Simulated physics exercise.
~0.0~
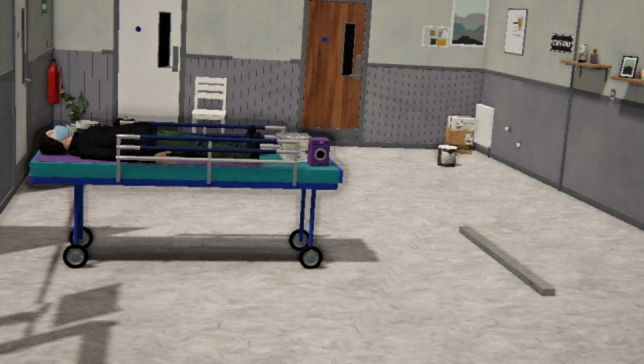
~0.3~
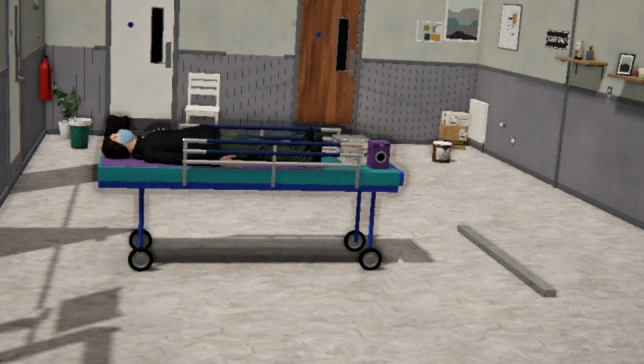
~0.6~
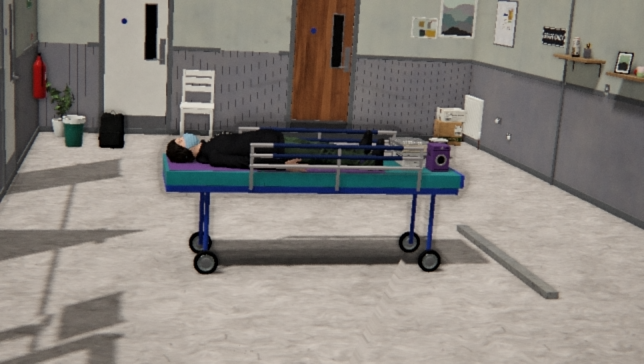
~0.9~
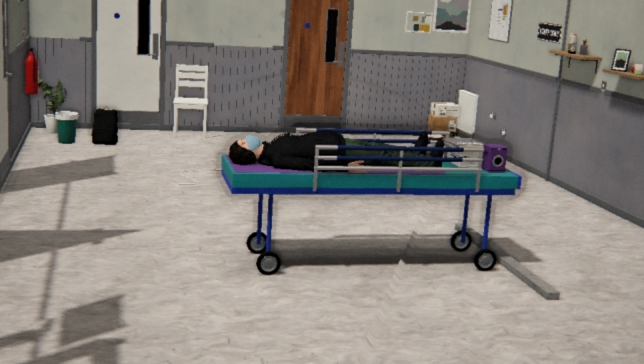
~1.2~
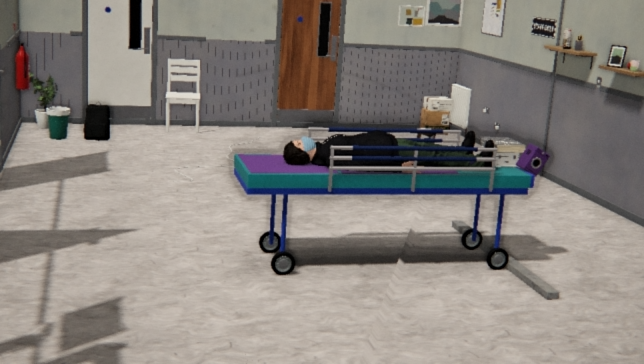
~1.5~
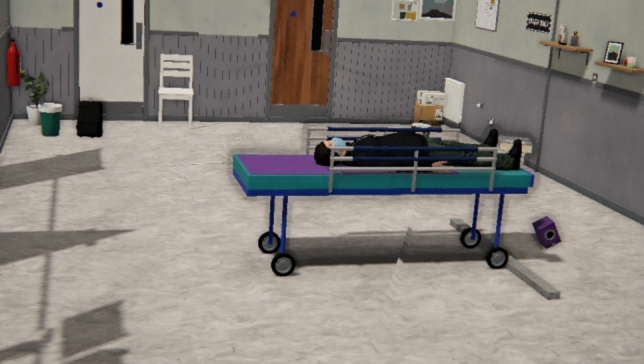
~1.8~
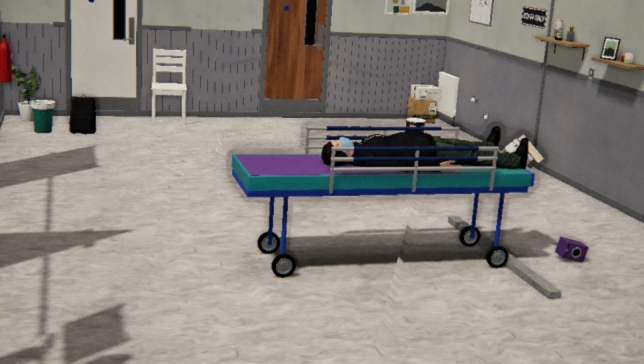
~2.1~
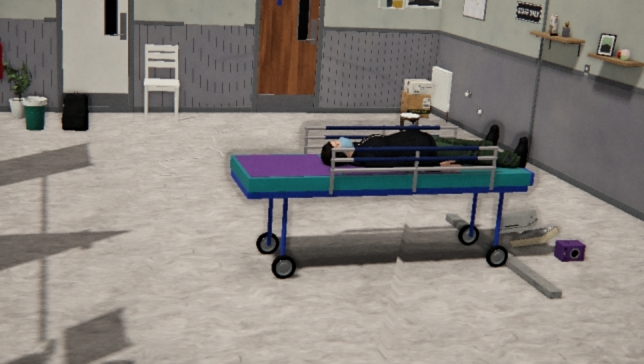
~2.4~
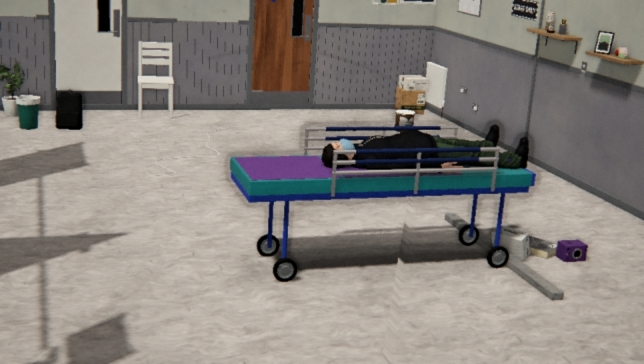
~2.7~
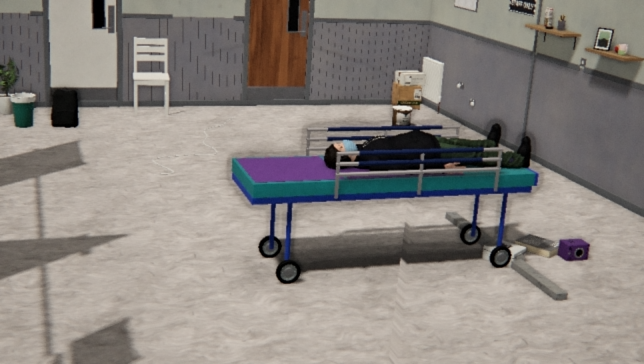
A blue-framed stretcher with a teal and purple top carries a dark-clothed, masked person feet first across a pale-floored room, seen from the side and slightly above. A purple pump, a white case and a grey folder ride near the feet. The stretcher rolls right until it stops dead at a low grey sill. The person slides on toward the foot end, and the pump tips over the edge and tumbles to the floor. The case and folder follow, landing beside it near the sill, while the person stays lying on the stretcher.
